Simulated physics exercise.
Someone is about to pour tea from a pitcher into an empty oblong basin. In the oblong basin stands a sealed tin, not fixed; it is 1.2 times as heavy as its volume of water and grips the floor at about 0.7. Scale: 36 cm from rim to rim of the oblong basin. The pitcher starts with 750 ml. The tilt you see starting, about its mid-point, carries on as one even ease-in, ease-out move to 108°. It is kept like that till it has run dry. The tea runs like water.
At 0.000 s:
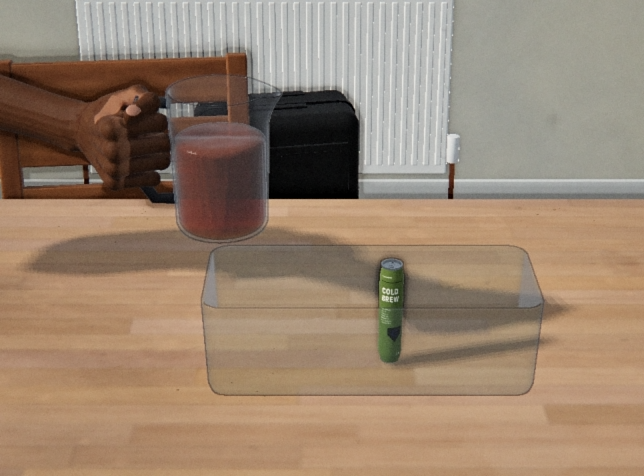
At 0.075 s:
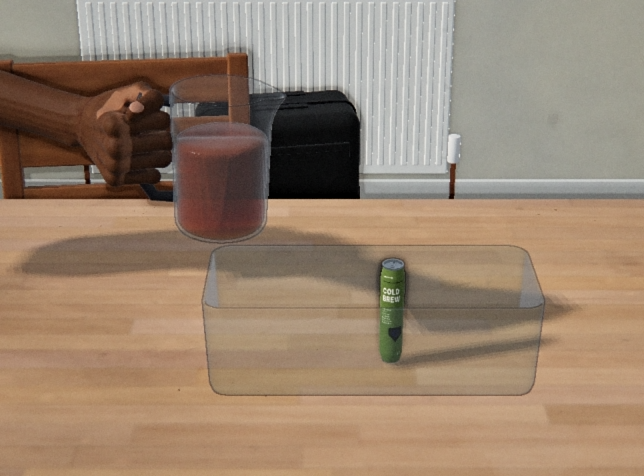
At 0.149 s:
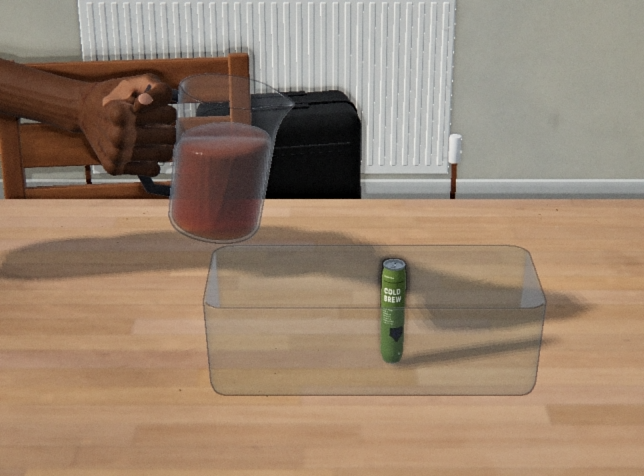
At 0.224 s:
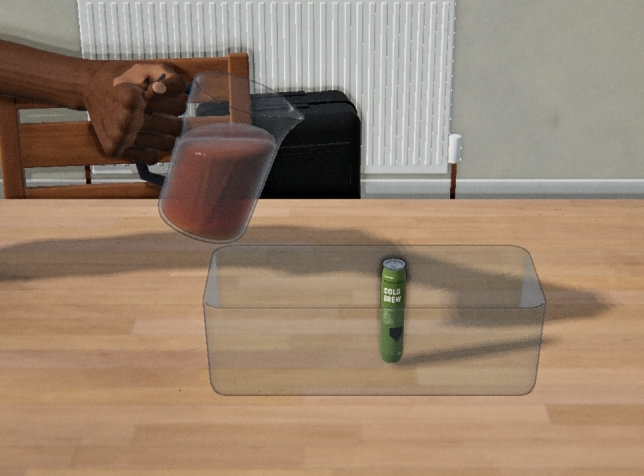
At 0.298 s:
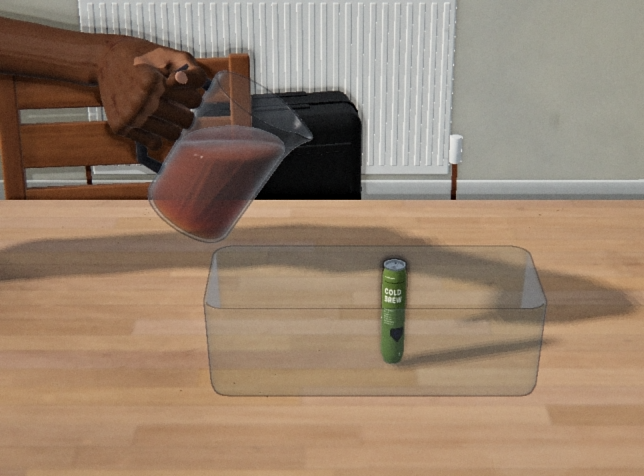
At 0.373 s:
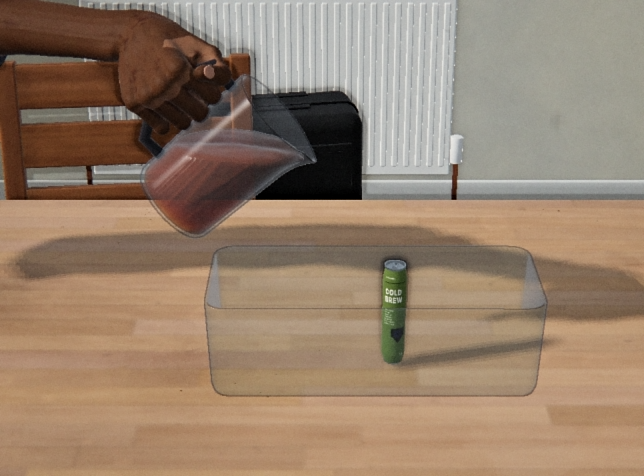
To begin with, a hand holds a clear pitcher of reddish-brown tea upright, above and left of an oblong basin with a green tin standing within its outline. The hand then tilts the pitcher rightward, slowly at first and then much further, and the tea slants toward the spout.
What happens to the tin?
The tin stays up.
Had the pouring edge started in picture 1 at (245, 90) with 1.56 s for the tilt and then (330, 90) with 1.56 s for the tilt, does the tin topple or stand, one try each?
First it remains upright; then it topples.
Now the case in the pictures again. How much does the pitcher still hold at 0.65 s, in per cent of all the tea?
About 68 per cent.
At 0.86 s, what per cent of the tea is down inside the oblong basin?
About 64 per cent.
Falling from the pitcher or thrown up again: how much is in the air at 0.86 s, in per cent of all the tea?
Some 16 per cent.
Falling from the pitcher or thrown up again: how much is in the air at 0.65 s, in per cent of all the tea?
About 20 per cent.
Then, 0.65 s in, the tilt is 99° and 68 per cent is still to pour; the tin stands where it began.
Then, 0.86 s in, the tilt is 108° and 20 per cent is still to pour; the tin stands where it began.
Then, 1.07 s in, the tilt is 108° and 3 per cent is still to pour; the tin stands 1 cm from where it began.
Then, 1.30 s in, the tilt is 108° and 0 per cent is still to pour; the tin stands 1 cm from where it began.
Finally, the tin stands 1 cm from where it began.
